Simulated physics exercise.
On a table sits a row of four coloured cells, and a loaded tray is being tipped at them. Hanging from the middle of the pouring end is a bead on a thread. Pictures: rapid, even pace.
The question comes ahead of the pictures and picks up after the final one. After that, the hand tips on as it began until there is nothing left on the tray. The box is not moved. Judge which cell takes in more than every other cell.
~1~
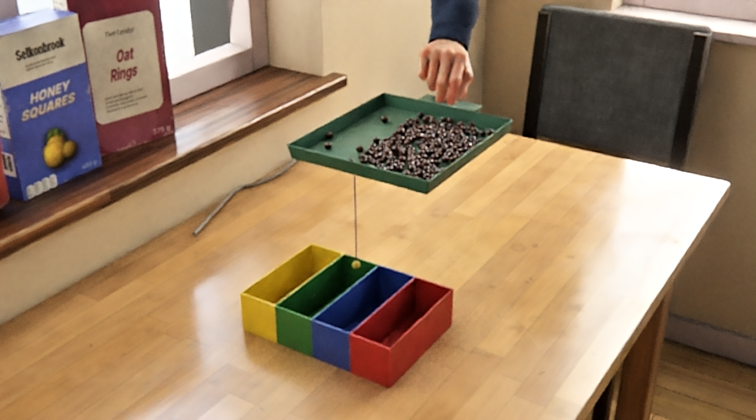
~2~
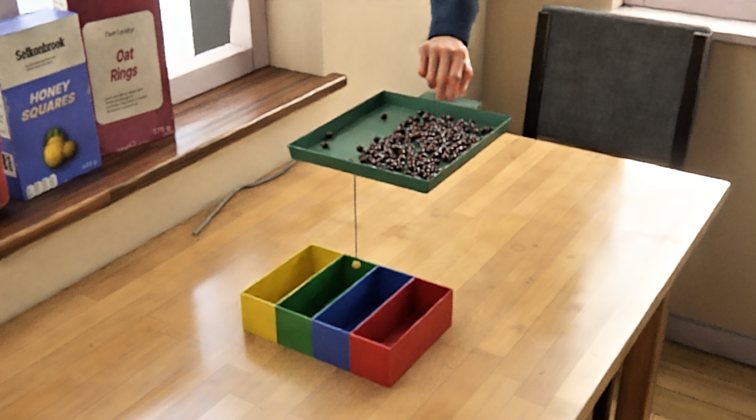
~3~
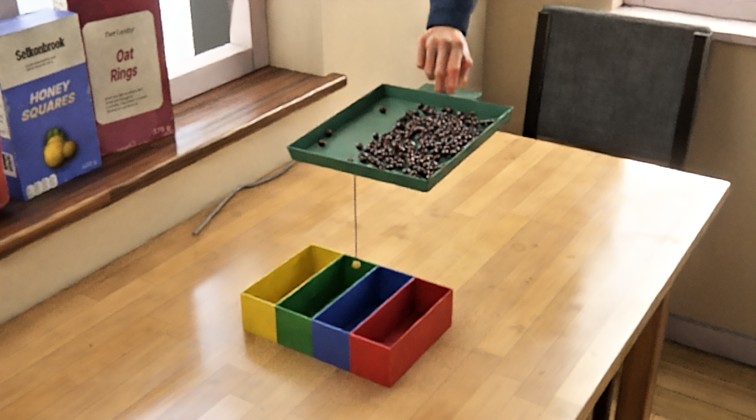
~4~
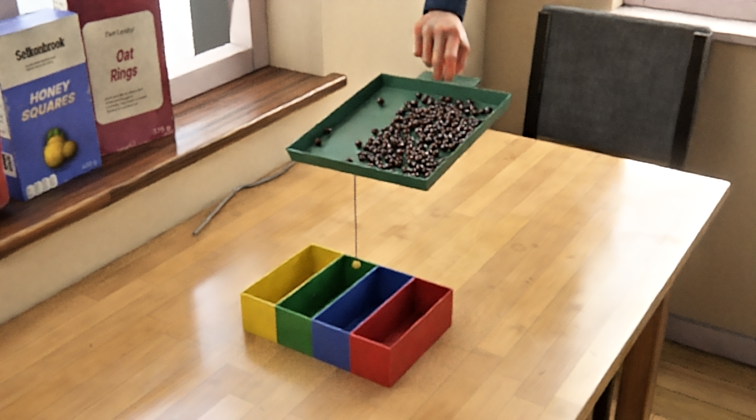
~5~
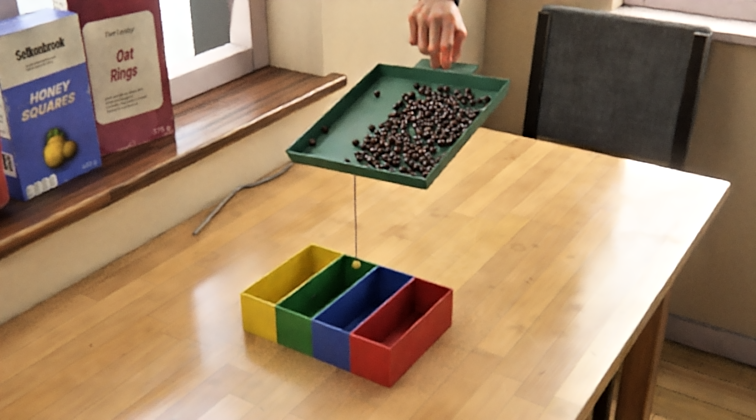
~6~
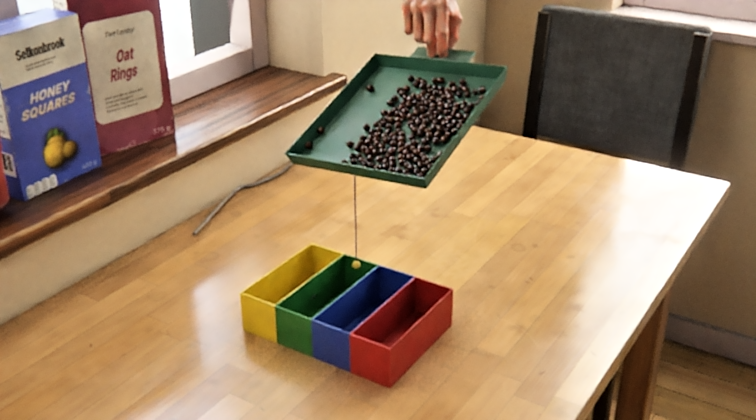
The yellow cell takes in the most.
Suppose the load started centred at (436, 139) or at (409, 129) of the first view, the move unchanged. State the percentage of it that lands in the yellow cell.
Some 40 and then some 50 per cent.
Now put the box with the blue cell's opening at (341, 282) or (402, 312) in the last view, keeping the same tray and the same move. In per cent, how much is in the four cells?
Some 100 percent, followed by some 30 percent.
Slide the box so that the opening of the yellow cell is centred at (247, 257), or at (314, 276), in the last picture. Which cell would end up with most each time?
The first placing favours the green one, while the second favours that yellow cell.
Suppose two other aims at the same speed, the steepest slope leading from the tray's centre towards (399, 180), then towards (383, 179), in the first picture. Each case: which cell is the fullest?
Try 1 - the red one; try 2 - the red cell.
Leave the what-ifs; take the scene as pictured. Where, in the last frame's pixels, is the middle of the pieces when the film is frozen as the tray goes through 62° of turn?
Somewhere about pixel (341, 157).
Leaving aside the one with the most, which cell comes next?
Second is that green cell.
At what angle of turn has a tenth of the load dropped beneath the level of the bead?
A tilt of roughly 75°.
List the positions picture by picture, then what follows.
In the first picture, corners of the pouring end at (291, 144) and (427, 180), level; middle of the load at (422, 147), chocolate balls; bead on its thread at (356, 265); yellow cell at (259, 314); green cell at (294, 328); blue cell at (331, 342); red cell at (370, 357).
In the second picture, corners of the pouring end at (291, 145) and (427, 179), level; middle of the load at (422, 146).
In the third picture, corners of the pouring end at (291, 146) and (426, 179), tipped barely, lowest at the left corner; middle of the load at (422, 142).
In the fourth picture, corners of the pouring end at (290, 148) and (425, 178), tipped a little, lowest at the left corner; middle of the load at (421, 135).
In the fifth picture, corners of the pouring end at (289, 150) and (424, 177), tipped a little, lowest at the left corner; middle of the load at (418, 130).
In the sixth picture, corners of the pouring end at (289, 152) and (423, 176), tipped clearly, lowest at the left corner; middle of the load at (413, 128), nearly all on the move; yellow cell at (259, 314); green cell at (294, 328); blue cell at (331, 342); red cell at (370, 357).
Soon after the last picture, tray tipped steeply; nearly all on the tray; a stray few in the yellow cell; a small part falling or outside the box.
A little later, tray tipped past a quarter turn; about a quarter on the tray; about a quarter in the yellow cell; a small part in the green cell; a small part in the blue cell; about a third falling or outside the box.
Later still, tray tipped past a quarter turn; about half in the yellow cell; about a quarter in the green cell; a small part in the blue cell; about a quarter falling or outside the box.
By the end, tray tipped past a quarter turn; about half in the yellow cell; about a quarter in the green cell; a small part in the blue cell; none in the red cell; about a quarter outside the box.
